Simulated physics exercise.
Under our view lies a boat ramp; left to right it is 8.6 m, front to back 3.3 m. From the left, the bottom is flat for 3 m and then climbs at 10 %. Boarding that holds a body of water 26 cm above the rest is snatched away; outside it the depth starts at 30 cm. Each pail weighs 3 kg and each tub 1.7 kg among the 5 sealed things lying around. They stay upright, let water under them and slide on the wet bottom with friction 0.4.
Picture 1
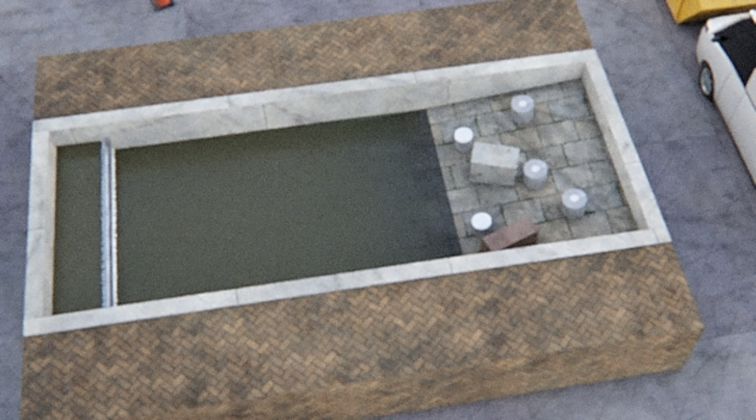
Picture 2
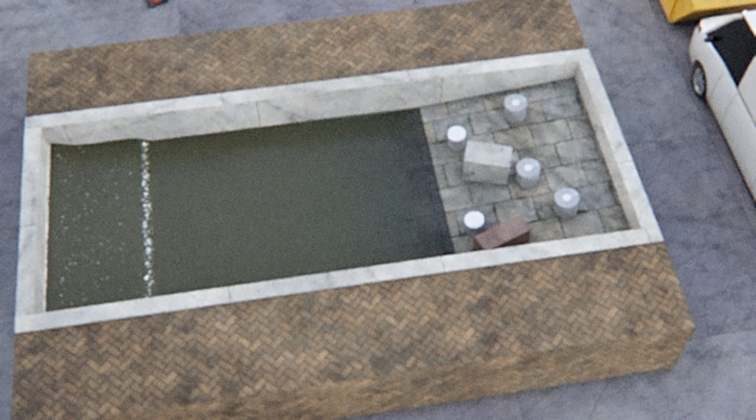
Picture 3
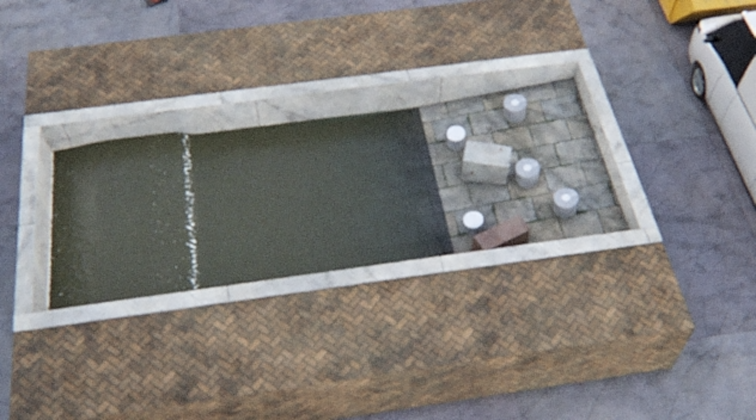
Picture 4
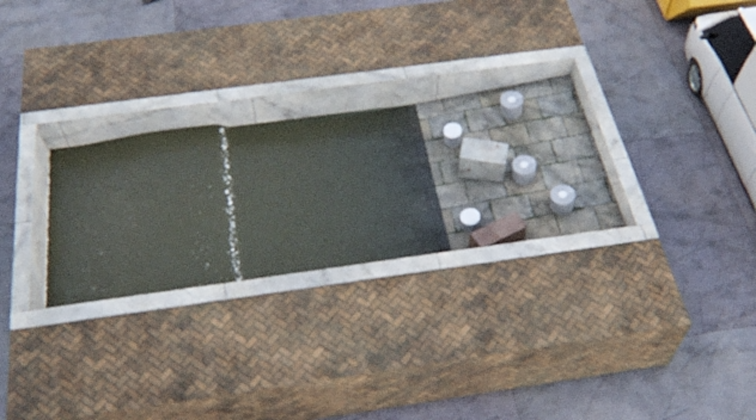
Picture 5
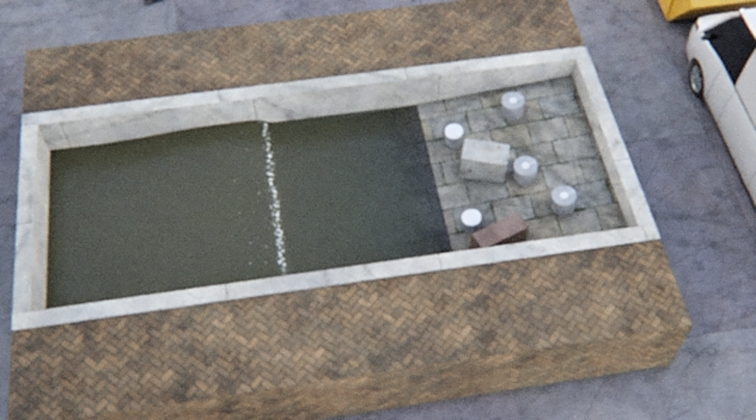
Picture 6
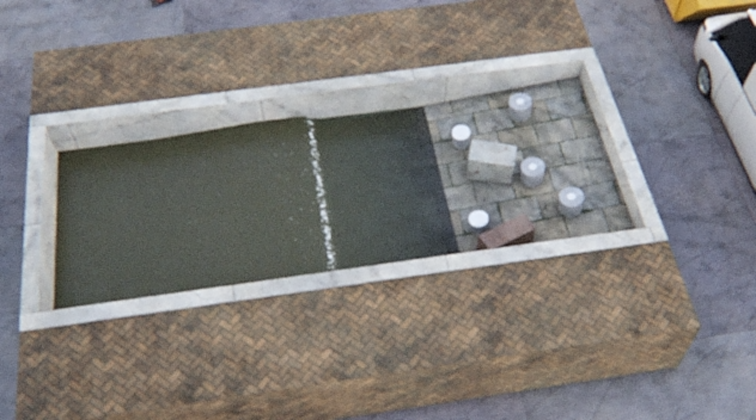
A walled basin of murky water losing its left-hand barrier, a thin foamy line then moving rightward across the surface.
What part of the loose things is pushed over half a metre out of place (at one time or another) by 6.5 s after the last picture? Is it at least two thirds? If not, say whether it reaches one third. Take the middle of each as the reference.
The tally is two thirds or greater.
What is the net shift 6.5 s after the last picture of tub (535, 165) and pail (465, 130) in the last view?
Net displacement, in order: 300 cm; 80 cm.
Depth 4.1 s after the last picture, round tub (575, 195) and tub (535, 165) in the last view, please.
Depths: Near 1 cm, then near 4 cm.
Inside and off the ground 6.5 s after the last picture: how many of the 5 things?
I get 1.
Then, 0.6 s after the last picture 0 of 5 are over 50 cm from their spots; 0 afloat.
Then, 2.1 s after the last picture 2 of 5 are over 50 cm from their spots; 0 afloat.
Then, 4.1 s after the last picture 4 of 5 are over 50 cm from their spots; 2 afloat.
Then, 6.5 s after the last picture 4 of 5 are over 50 cm from their spots, and 4 have been at some point; 1 afloat.
